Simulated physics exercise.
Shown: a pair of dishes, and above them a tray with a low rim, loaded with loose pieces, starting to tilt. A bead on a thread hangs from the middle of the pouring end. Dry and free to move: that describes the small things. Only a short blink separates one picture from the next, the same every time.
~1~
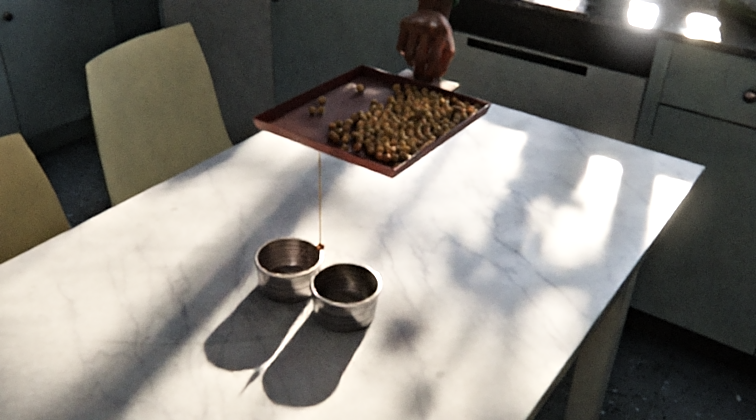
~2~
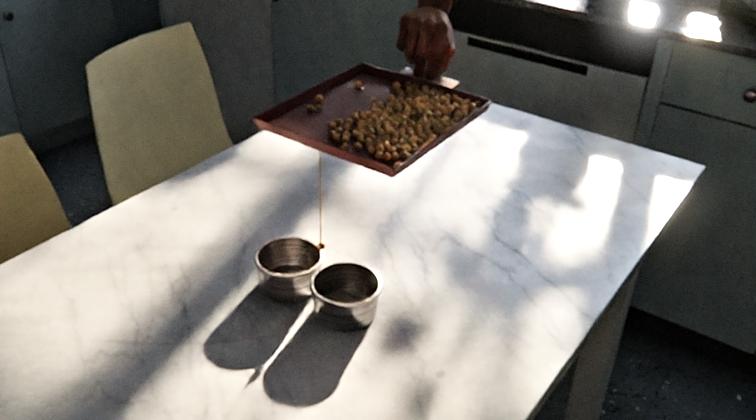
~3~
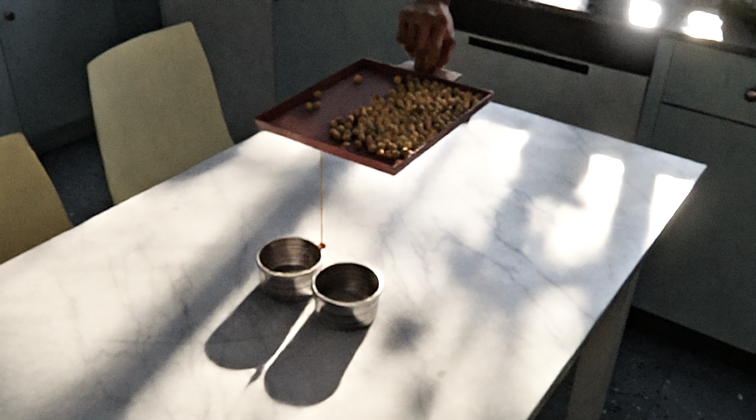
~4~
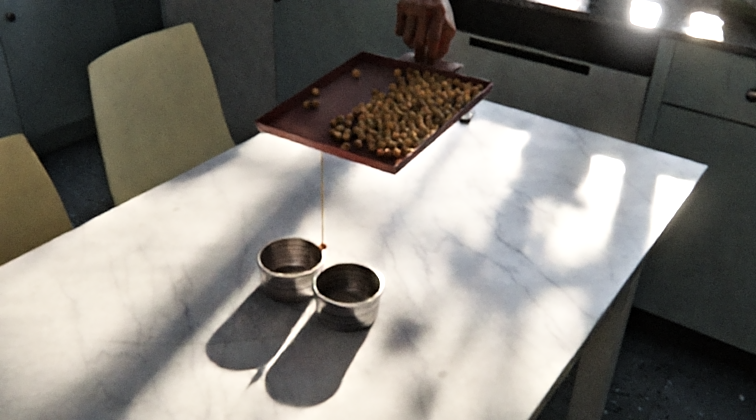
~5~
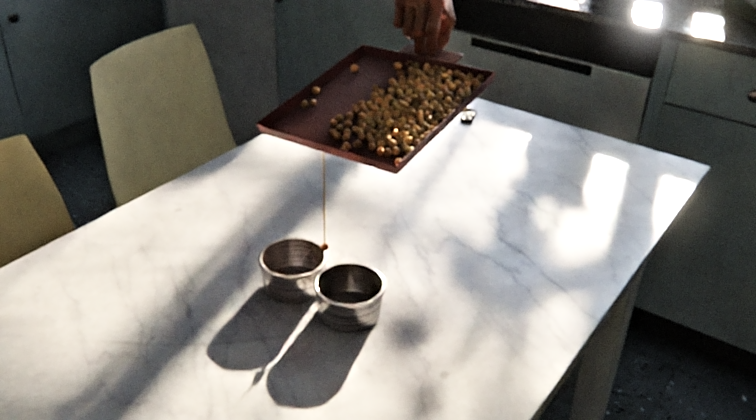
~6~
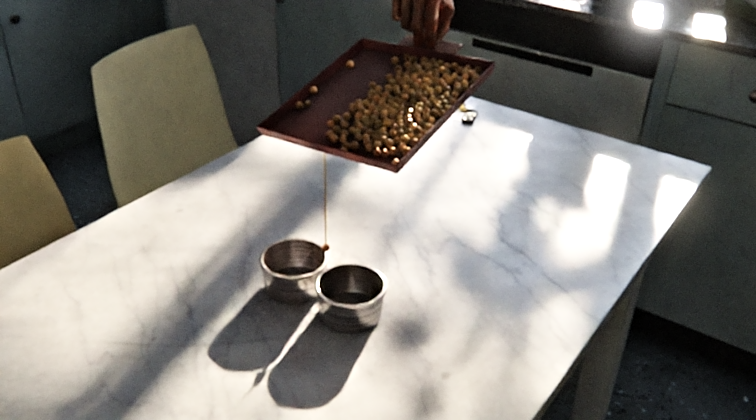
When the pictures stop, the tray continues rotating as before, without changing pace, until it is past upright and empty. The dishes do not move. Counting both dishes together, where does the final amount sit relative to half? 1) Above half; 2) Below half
2, below half.
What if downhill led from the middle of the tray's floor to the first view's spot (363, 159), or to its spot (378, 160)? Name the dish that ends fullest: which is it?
Try 1: Right-side dish. Try 2: Right-side dish.
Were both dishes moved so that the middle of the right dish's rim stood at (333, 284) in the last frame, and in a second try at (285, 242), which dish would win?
Trial one goes to the one to the left, trial two to the one to the right.
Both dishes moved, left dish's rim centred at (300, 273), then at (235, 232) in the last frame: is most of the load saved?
At place one not up to half; at place two in excess of half.
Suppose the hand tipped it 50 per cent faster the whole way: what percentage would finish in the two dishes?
Roughly 20 percent, give or take.
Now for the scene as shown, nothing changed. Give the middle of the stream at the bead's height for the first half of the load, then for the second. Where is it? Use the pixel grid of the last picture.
The first part at (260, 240); the rest at (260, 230).
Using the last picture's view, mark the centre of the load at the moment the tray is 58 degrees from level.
I'd put the middle of the pieces at roughly (303, 134).
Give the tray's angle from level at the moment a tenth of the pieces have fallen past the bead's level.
About 55° of tilt.
Soon after the last picture, tray tipped steeply; most on the tray; a stray few in the right dish; a small part in the left dish; a small part outside both; a small part in the air.
A little later, tray tipped right over; a stray few on the tray; a stray few in the right dish; about a quarter in the left dish; about half outside both; a small part in the air.
Later still, tray tipped past a quarter turn; a stray few in the right dish; about a third in the left dish; about two thirds outside both.
By the end, tray tipped past a quarter turn; a stray few in the right dish; about a third in the left dish; about two thirds outside both.
